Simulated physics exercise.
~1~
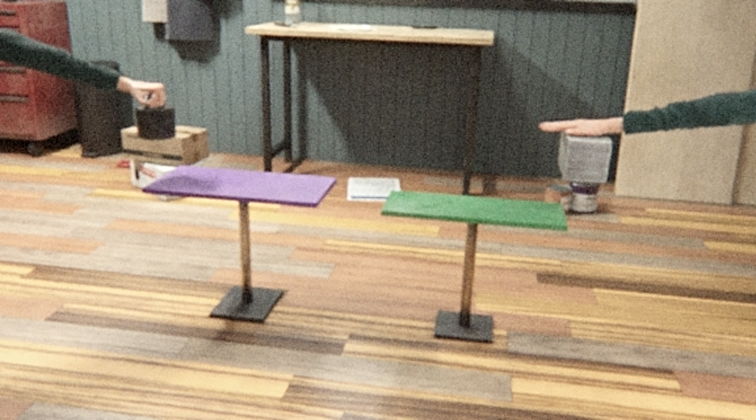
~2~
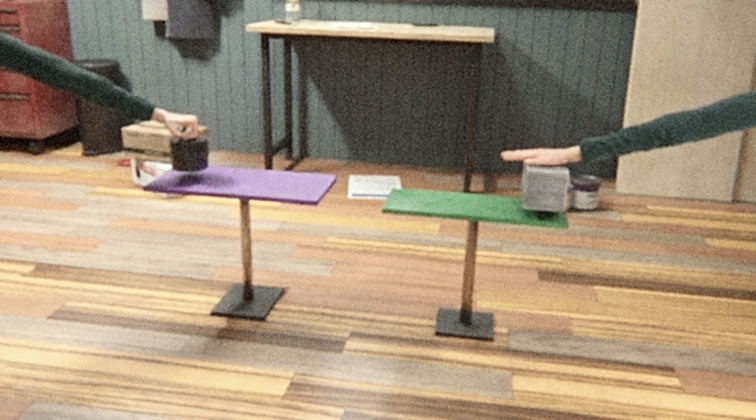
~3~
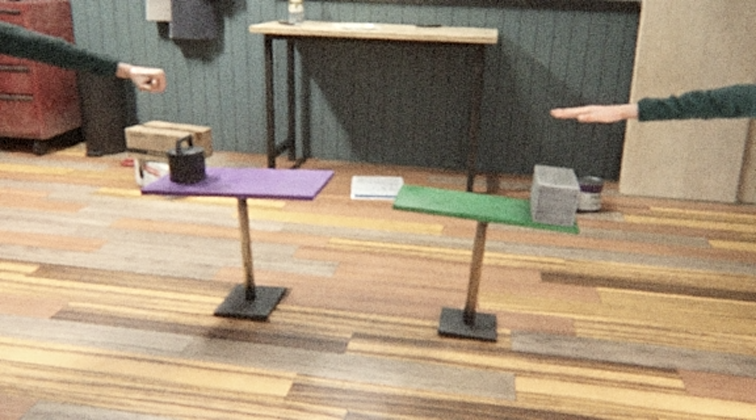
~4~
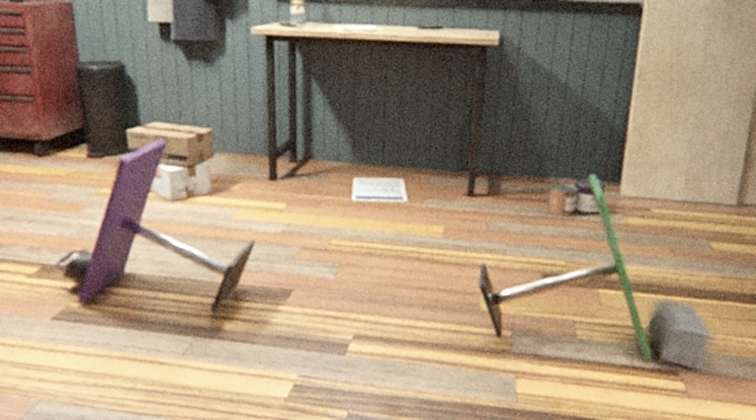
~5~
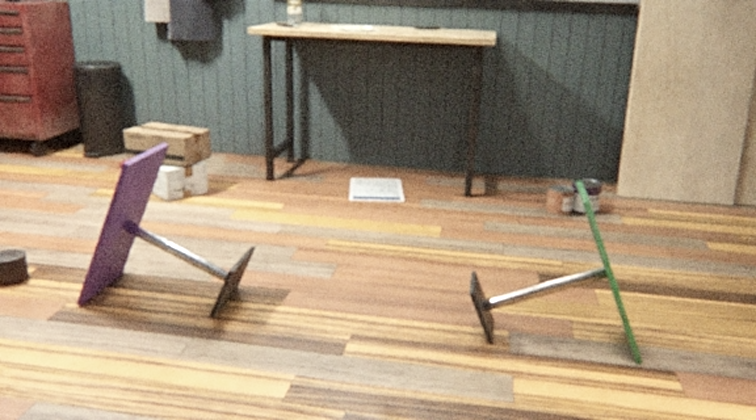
On a wood-plank floor, two hands set a small black object on the left end of a purple stand and a gray block on the right end of a green one, then let go, and both stands toppled outward and stayed down.
